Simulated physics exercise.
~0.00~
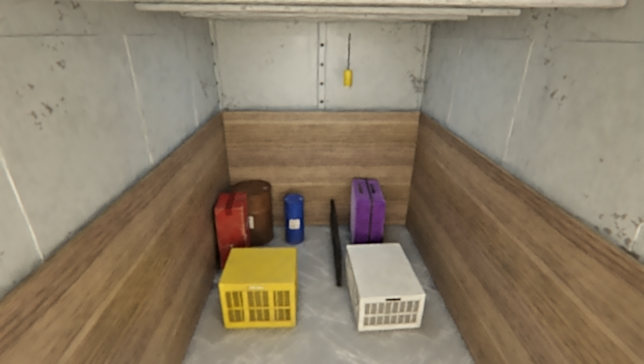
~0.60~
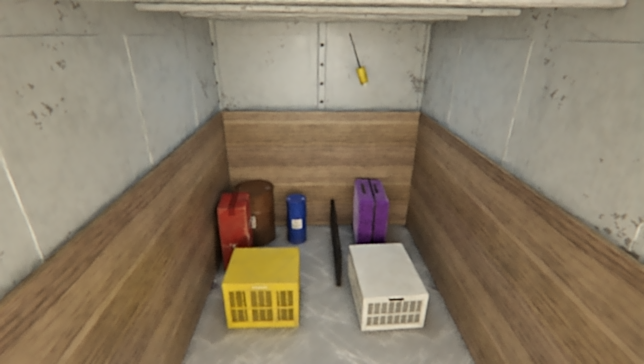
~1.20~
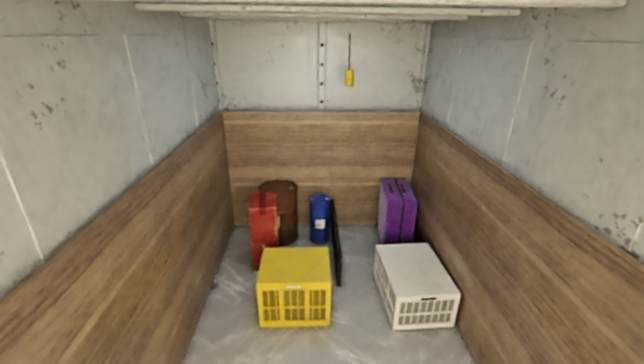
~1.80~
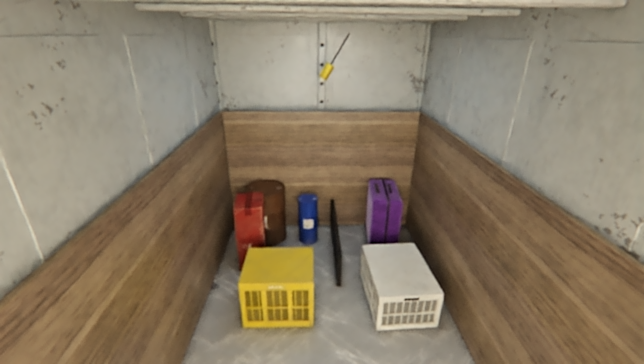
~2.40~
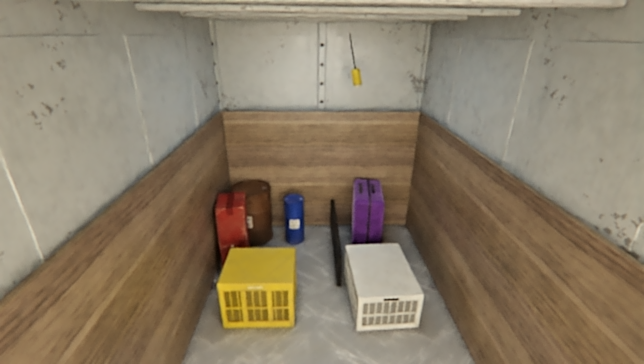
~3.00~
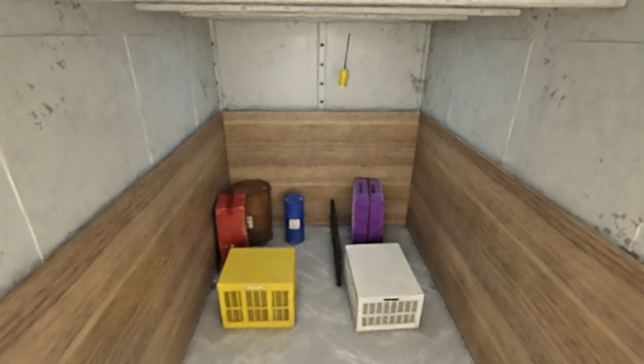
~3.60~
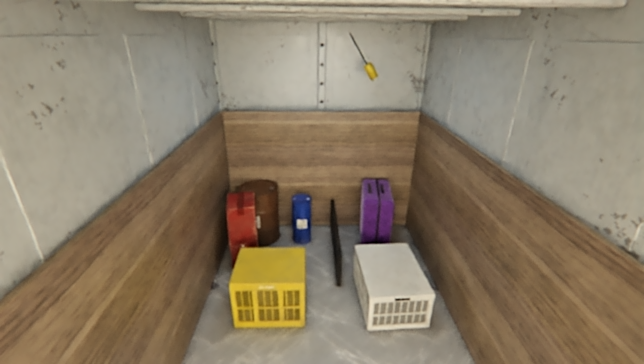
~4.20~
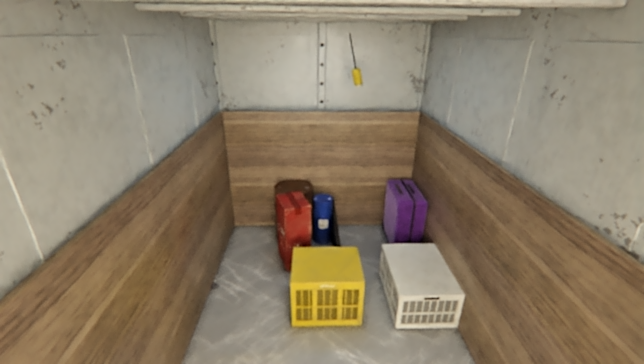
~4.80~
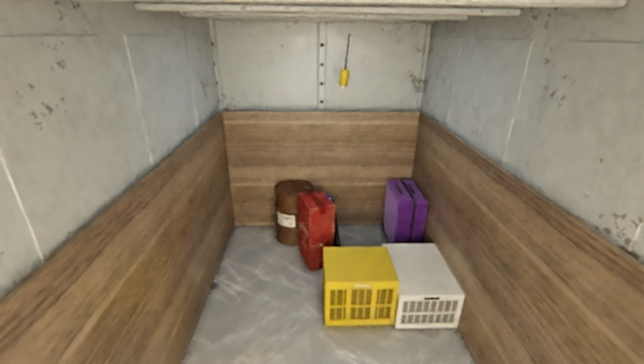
In this clip, a yellow lamp swings above containers in a wood-lined cargo bay as they slide right, back left, then right again, ending with the upright red box near the brown drum and the yellow chest against the white one.
